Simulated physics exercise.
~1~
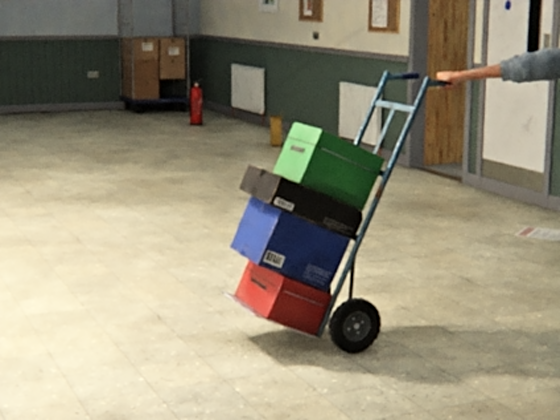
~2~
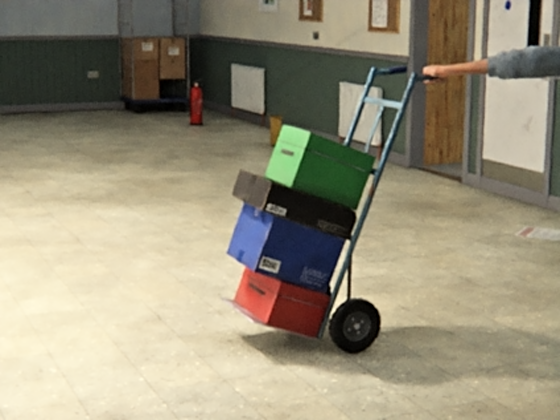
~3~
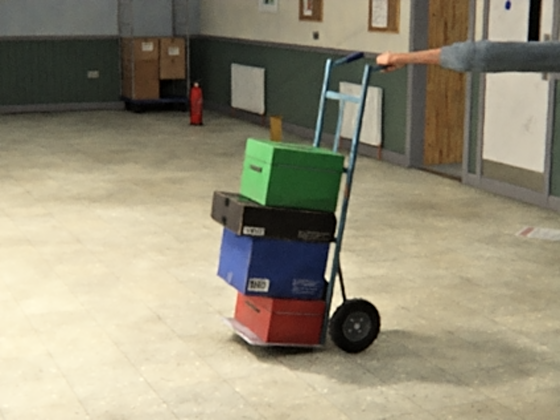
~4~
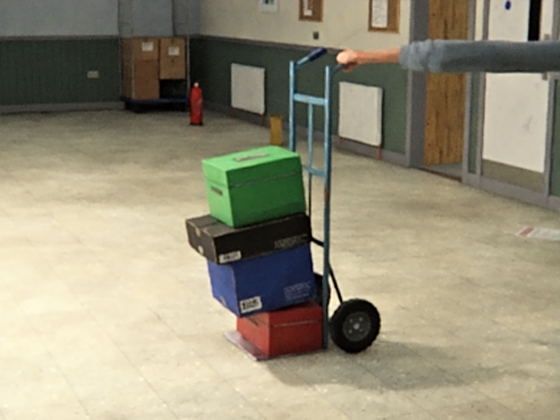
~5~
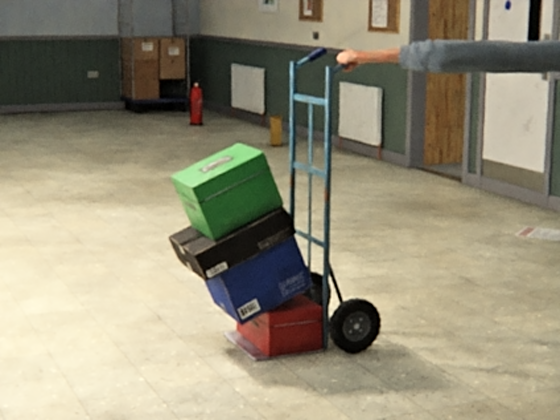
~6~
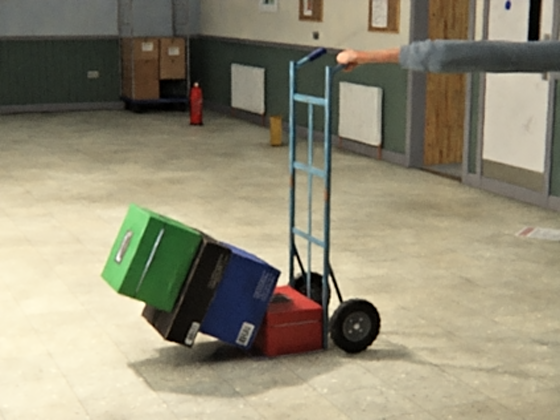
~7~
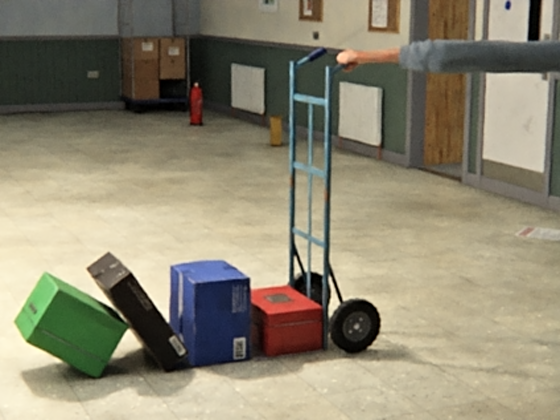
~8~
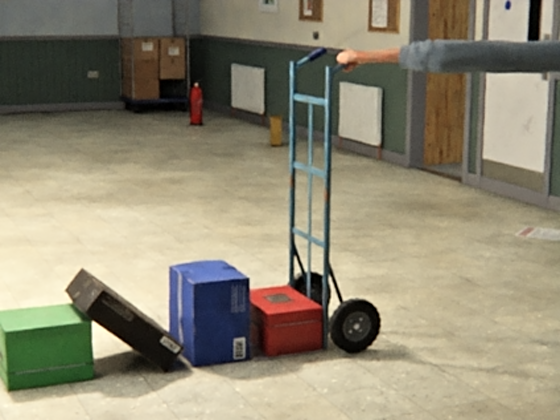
A blue hand truck stacked with four boxes leans back in a hall with a pale tiled floor, seen from the side by a still camera. From the bottom up, the load is red, blue, black and green, and a hand reaching in from the right grips the handle. The arm pushes the truck upright, and the upper three boxes begin tipping to the left. They topple together off the red box and drop to the floor. The truck stands upright with the red box on it, the blue box beside it, the black one leaning and the green one lying farthest left.
